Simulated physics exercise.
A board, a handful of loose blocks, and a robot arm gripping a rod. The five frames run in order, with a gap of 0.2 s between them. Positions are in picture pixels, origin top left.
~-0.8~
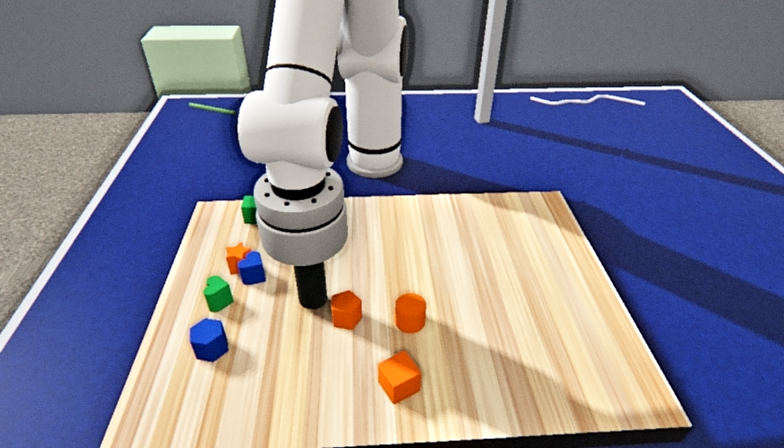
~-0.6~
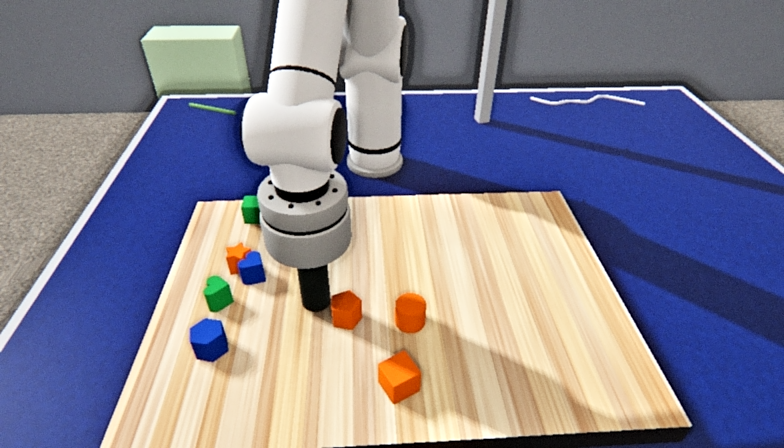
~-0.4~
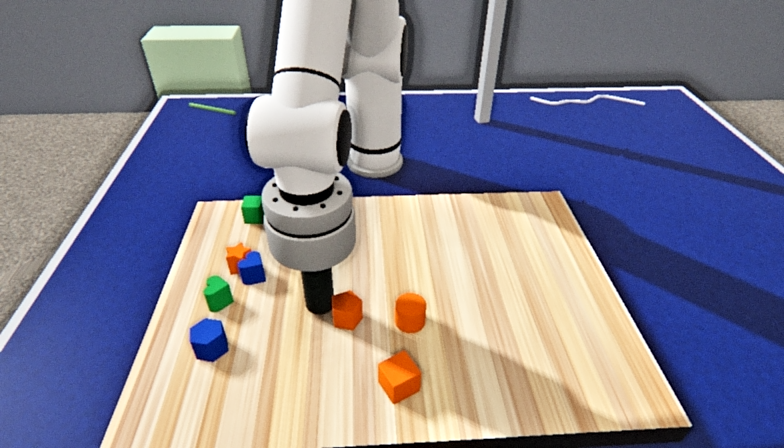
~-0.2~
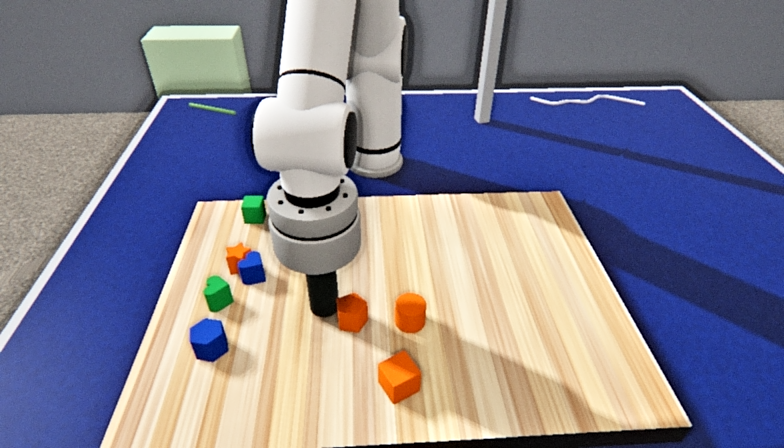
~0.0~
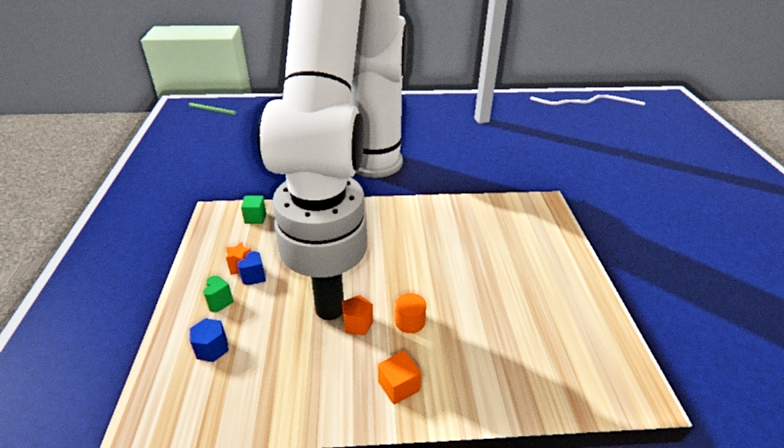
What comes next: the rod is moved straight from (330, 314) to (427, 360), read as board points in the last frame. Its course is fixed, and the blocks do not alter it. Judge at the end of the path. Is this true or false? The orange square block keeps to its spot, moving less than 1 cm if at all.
True.
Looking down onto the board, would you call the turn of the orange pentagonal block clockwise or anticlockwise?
From above, the turn goes anticlockwise.
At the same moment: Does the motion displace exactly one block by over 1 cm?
Answer: Yes.
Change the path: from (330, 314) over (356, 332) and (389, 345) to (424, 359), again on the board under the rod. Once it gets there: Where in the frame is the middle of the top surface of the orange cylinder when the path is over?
Its top middle: (429, 297).
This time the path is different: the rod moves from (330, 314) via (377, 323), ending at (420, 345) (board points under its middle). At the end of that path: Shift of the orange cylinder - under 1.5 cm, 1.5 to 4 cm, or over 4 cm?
The orange cylinder ends up a moderate distance away, 1.5 to 4 cm.
What follows on the original path. One third of the way, rod (361, 324); orange pentagonal block (391, 319), turned 10° anticlockwise; orange cylinder (414, 303).
Two thirds of the way, rod (393, 340); orange pentagonal block (426, 330), turned 30° anticlockwise; orange cylinder (415, 303).
At the end, rod (427, 355); orange pentagonal block (457, 333), turned 90° anticlockwise; orange square block still; orange cylinder (415, 303).
